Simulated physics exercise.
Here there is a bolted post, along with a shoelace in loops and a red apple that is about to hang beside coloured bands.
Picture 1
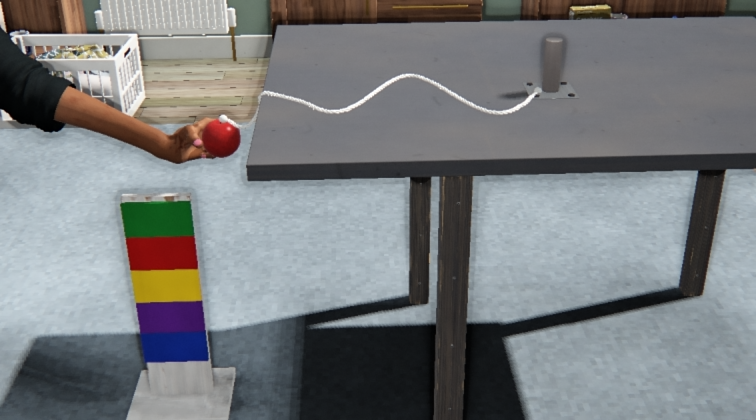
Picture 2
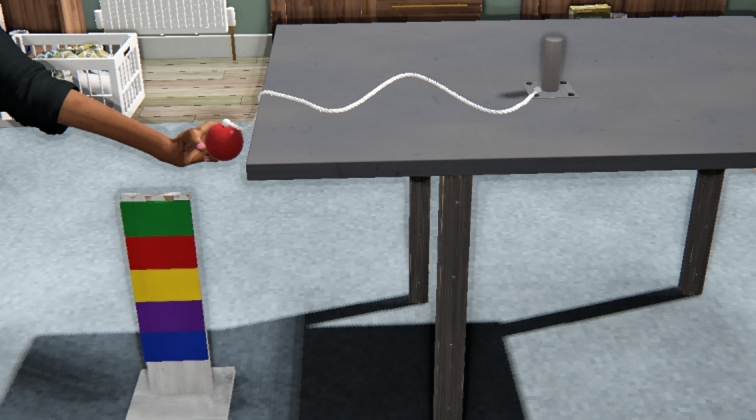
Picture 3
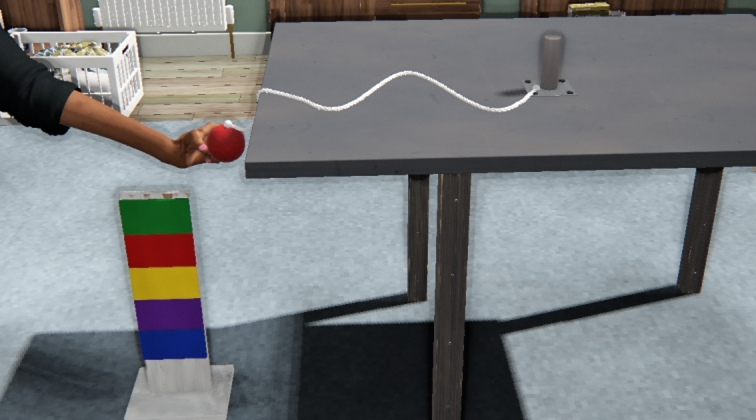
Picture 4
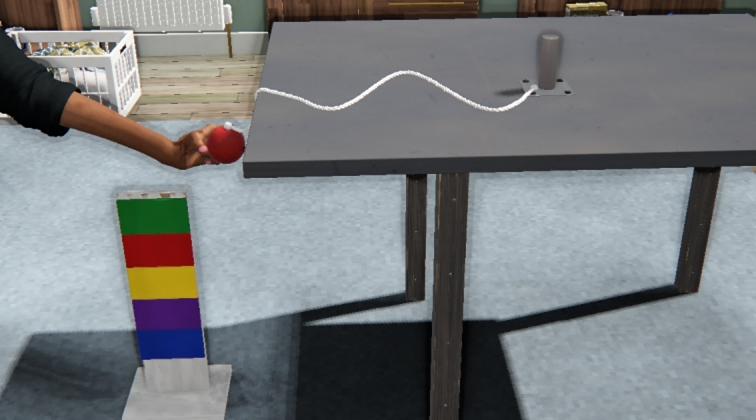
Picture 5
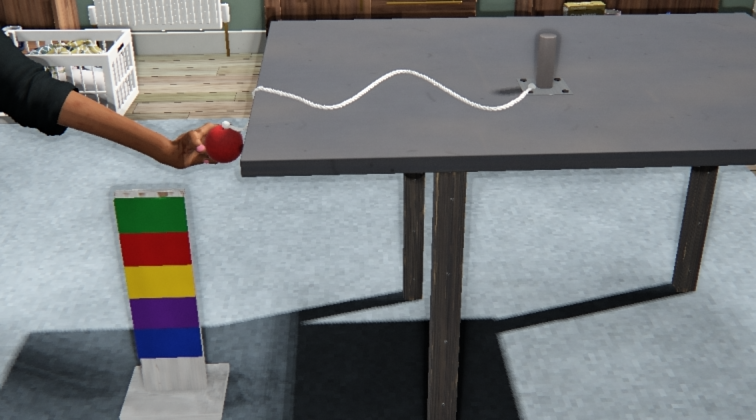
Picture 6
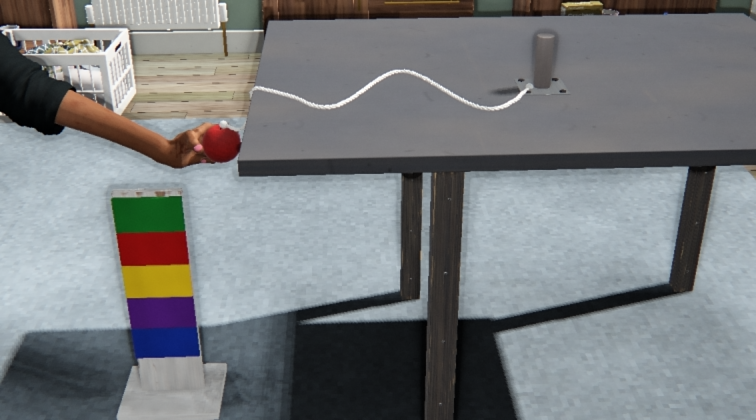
In this clip, a hand holds a red ball-shaped object beside a dark table, where a wavy white cord stretches to an upright post, near a stand with green, red, yellow, purple and blue bands; only the view shifts slightly.
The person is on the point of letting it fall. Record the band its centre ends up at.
Centre ends at purple.
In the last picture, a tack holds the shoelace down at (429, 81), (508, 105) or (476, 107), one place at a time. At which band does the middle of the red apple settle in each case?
Going through the tries in order, you get red, yellow and yellow.
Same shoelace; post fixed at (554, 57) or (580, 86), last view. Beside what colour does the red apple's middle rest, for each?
For the first try, yellow; for the second, yellow.
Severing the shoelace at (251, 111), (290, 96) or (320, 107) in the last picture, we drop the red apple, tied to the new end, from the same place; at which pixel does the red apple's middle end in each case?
In order, roughly (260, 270), (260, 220) and (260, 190).
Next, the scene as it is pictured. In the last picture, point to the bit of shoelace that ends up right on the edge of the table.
Location: About (370, 86).
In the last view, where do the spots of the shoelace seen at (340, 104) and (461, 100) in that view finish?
(256, 154) for the first, (412, 89) for the second.
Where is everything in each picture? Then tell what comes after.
Red apple (221, 138); green (157, 220); red (162, 255); yellow (166, 287); purple (171, 318); blue (175, 348), in the first frame.
Red apple (224, 142); shoelace through (523, 104) (458, 97) (401, 76) (357, 104) (287, 97), in the second frame.
Red apple (226, 143), in the third frame.
Red apple (226, 145); shoelace through (520, 102) (454, 95) (398, 74) (353, 102) (284, 95), in the fourth frame.
Red apple (224, 144), in the fifth frame.
Red apple (222, 144); shoelace through (515, 101) (450, 93) (393, 73) (349, 100) (279, 93), in the sixth frame.
Early on, apple near (284, 315); level with purple.
Midway, apple near (257, 318); level with purple.
Finally, apple near (270, 319); level with purple. Its centre hangs level with the purple band.
